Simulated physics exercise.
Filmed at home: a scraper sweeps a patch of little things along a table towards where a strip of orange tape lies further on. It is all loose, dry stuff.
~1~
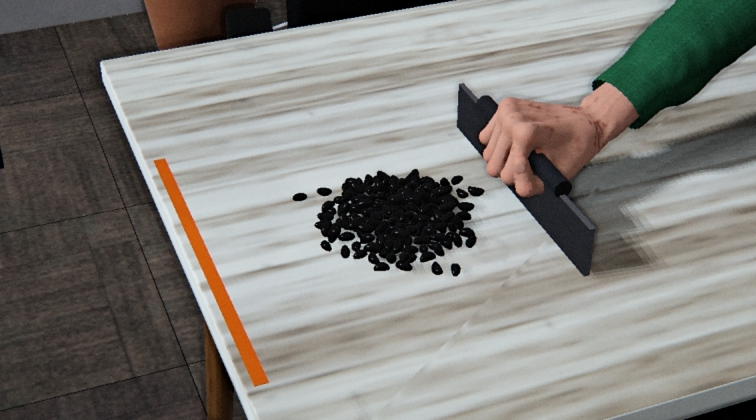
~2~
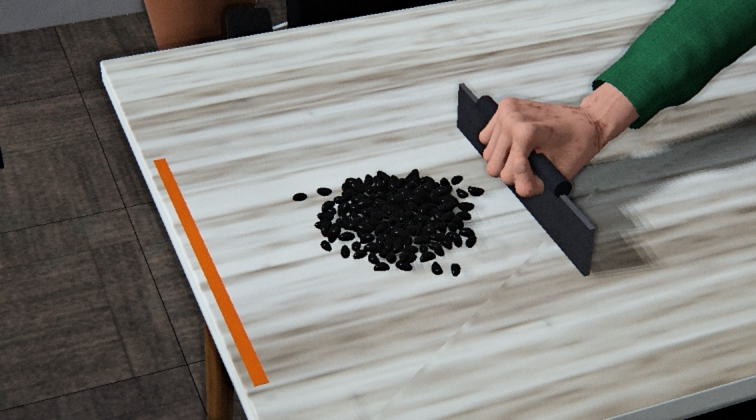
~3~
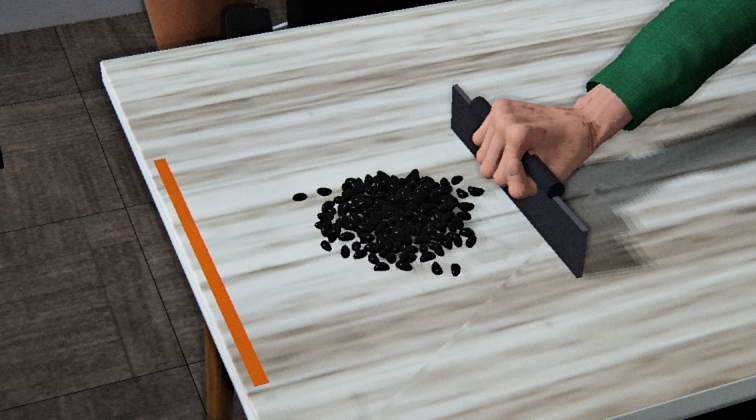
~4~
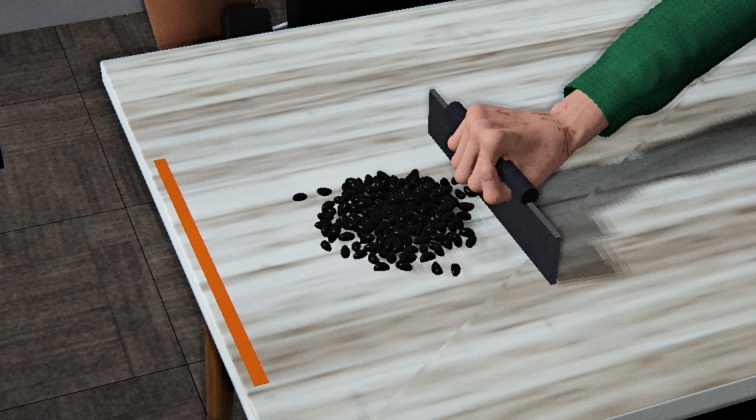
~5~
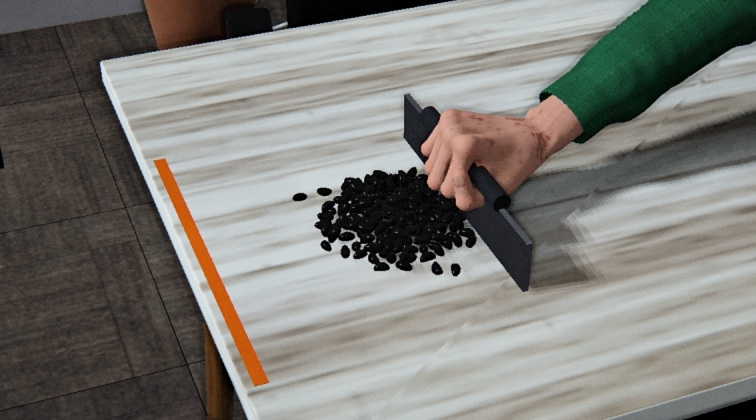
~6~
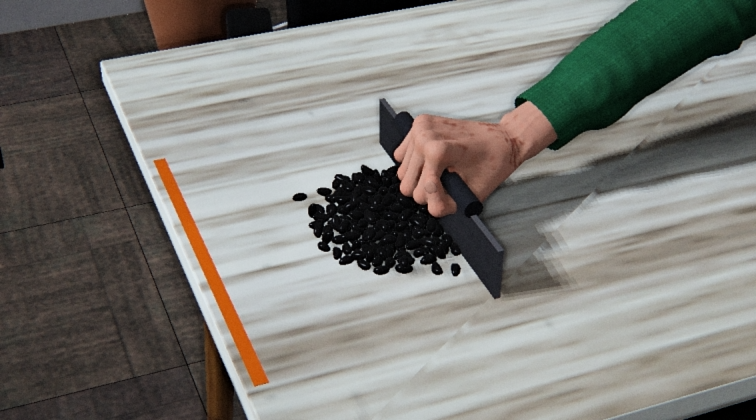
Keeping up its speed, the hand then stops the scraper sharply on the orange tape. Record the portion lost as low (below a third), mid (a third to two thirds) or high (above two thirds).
Portion lost: High.
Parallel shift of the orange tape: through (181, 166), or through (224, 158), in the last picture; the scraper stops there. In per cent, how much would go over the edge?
Roughly 80 % and 20 %.
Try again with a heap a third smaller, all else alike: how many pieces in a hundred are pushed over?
100 %, about.
Shortly afterwards, scraper still moving, near (315, 193); heap all on the table, its front near (221, 268).
Next, scraper stopped at the orange tape; heap the bulk over the edge.
Some moments later, scraper stopped at the orange tape; heap the whole lot over the edge.
In the end, scraper stopped at the orange tape; heap the whole lot over the edge.
